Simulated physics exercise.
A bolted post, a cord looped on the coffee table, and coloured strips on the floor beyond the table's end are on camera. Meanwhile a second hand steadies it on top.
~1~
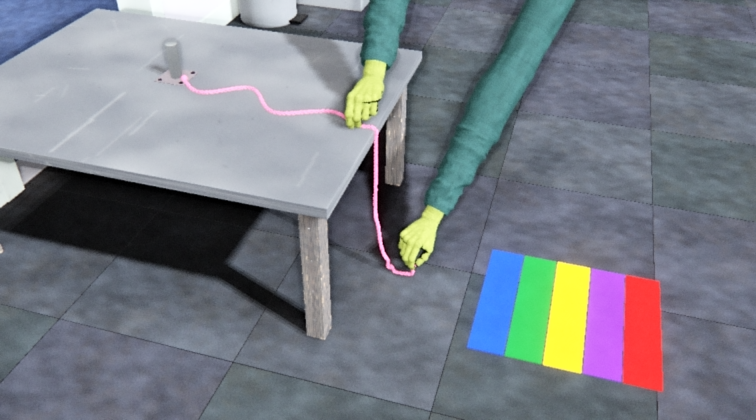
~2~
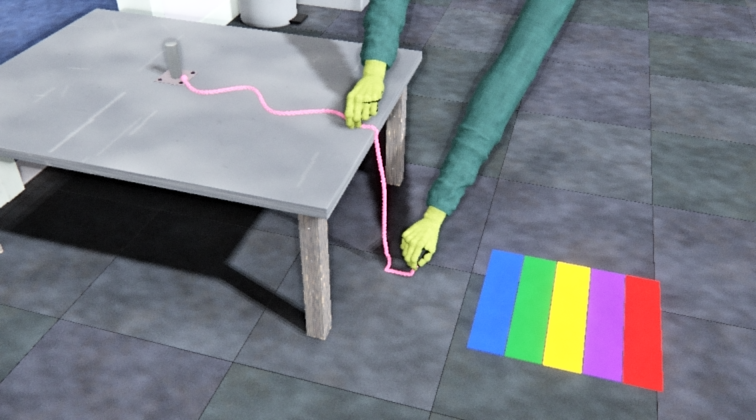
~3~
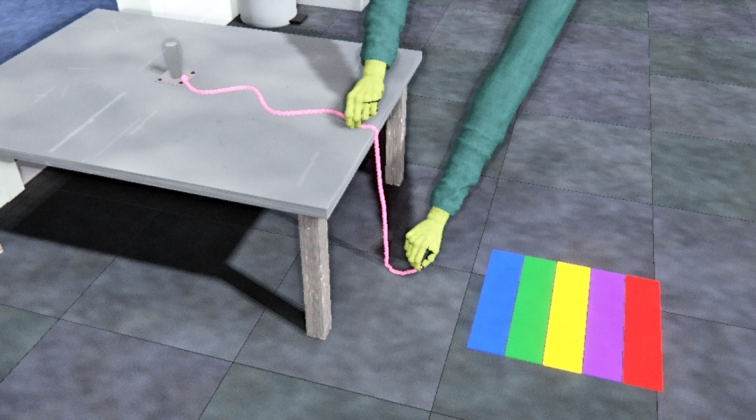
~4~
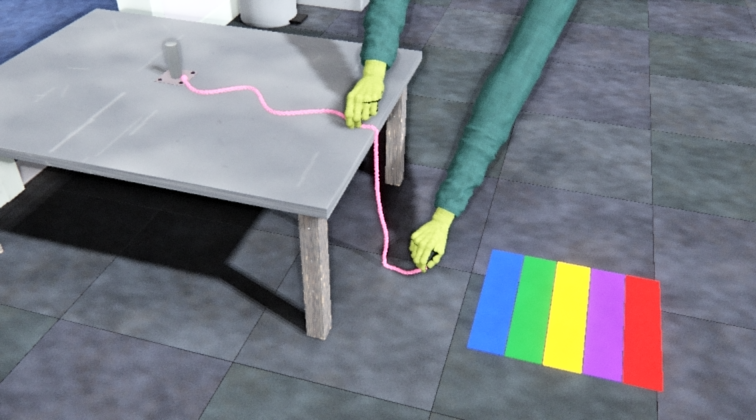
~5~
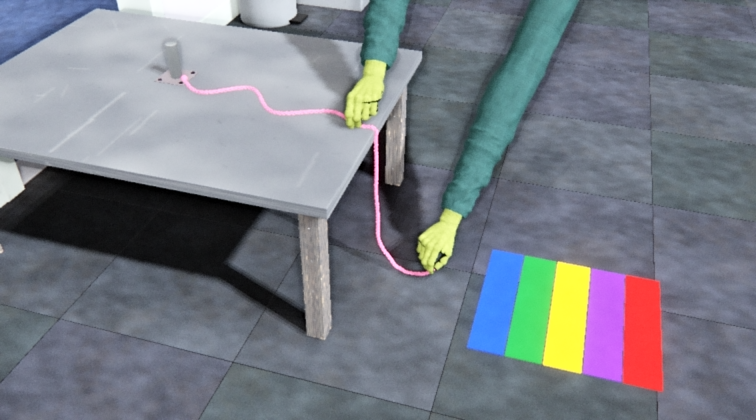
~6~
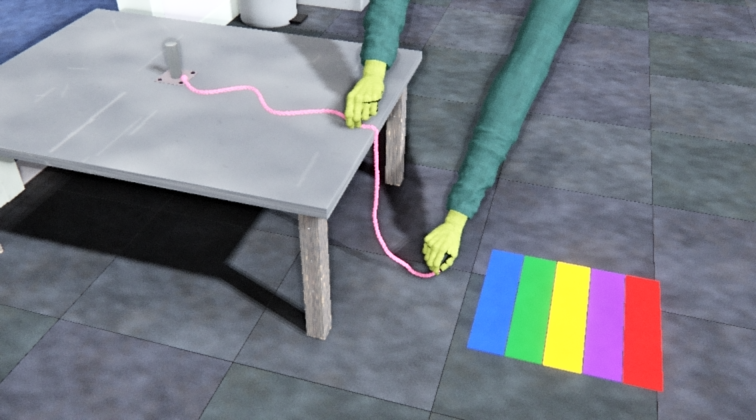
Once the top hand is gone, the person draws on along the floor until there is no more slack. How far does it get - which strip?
Yellow.
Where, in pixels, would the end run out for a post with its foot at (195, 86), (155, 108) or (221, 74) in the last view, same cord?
Estimated pixels per try: (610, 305); (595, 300); (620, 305).
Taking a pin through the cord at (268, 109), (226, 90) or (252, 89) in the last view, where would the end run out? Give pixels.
The three spots are (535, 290), (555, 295) and (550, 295), in that order.
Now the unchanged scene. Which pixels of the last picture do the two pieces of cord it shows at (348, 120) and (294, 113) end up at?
The first moves to (383, 135), the second to (328, 114).
Soon after, end near (515, 286); over blue.
Then, end near (551, 293); over green.
At full stretch, end near (572, 298); over yellow. It gets as far as the yellow strip.
